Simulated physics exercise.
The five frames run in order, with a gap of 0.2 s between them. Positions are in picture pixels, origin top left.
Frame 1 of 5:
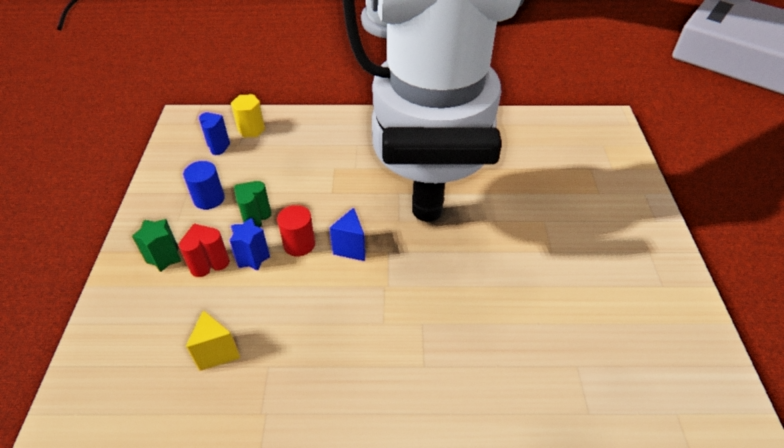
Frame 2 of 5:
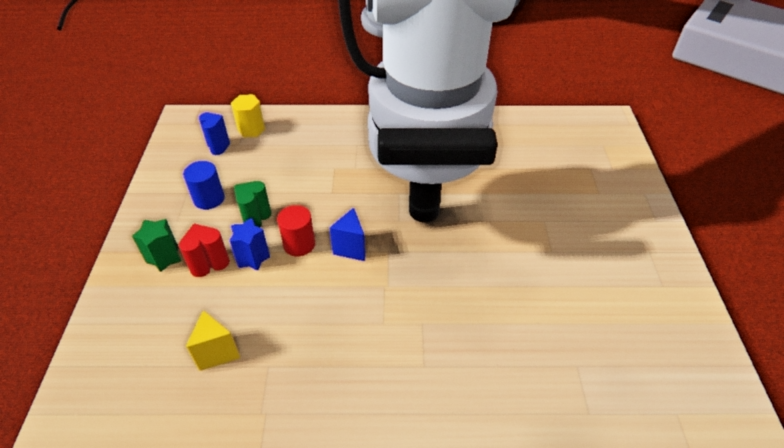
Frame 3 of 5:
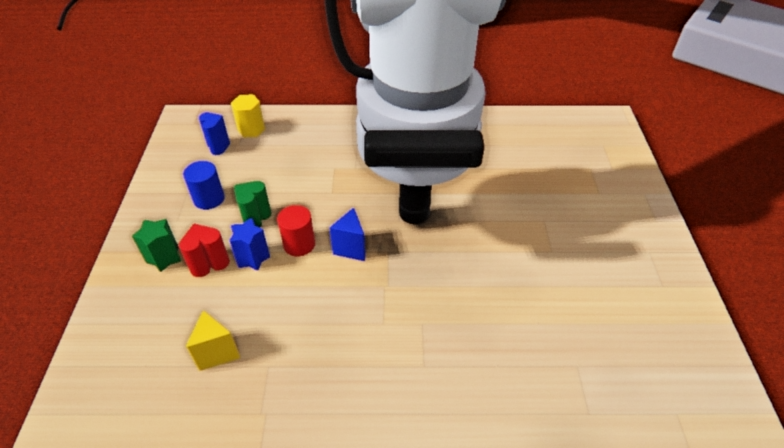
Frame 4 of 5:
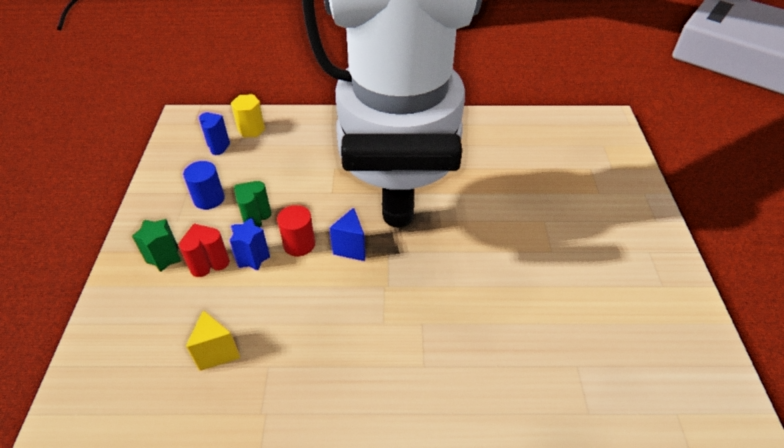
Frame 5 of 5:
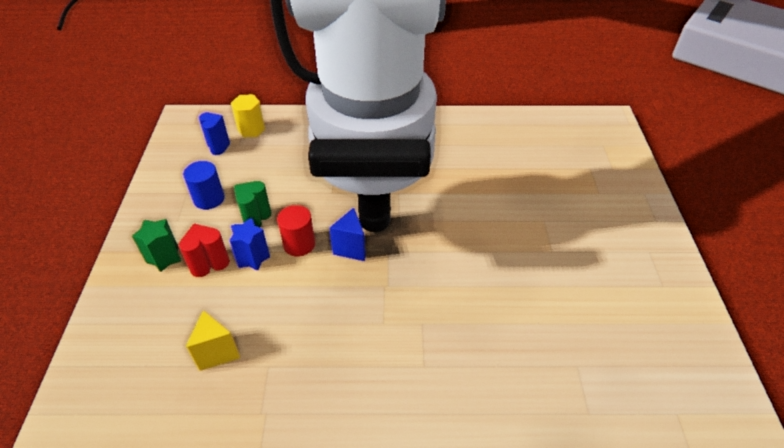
A white robot arm with a black rod slid slowly left across a wooden board, drawing close to a blue triangular block, while the scattered red, green, blue and yellow blocks stayed still.
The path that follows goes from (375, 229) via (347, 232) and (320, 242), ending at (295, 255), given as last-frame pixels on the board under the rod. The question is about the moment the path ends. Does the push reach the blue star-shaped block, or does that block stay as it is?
Answer: Moved.
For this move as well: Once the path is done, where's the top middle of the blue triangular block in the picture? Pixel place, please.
My estimate: (330, 232).
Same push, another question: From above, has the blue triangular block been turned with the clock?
It seems not.
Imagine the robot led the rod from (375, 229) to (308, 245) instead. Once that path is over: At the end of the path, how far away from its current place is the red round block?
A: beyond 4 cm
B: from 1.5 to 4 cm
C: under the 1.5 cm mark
The answer is B.
On the path given first. Halfway along, rod at (332, 229); blue triangular block at (333, 228), turned 85° anticlockwise.
At the end, rod at (293, 248); red heart block at (188, 237), turned 20° clockwise; blue star-shaped block at (221, 240); red round block at (254, 232); blue triangular block at (330, 232), turned 105° anticlockwise.
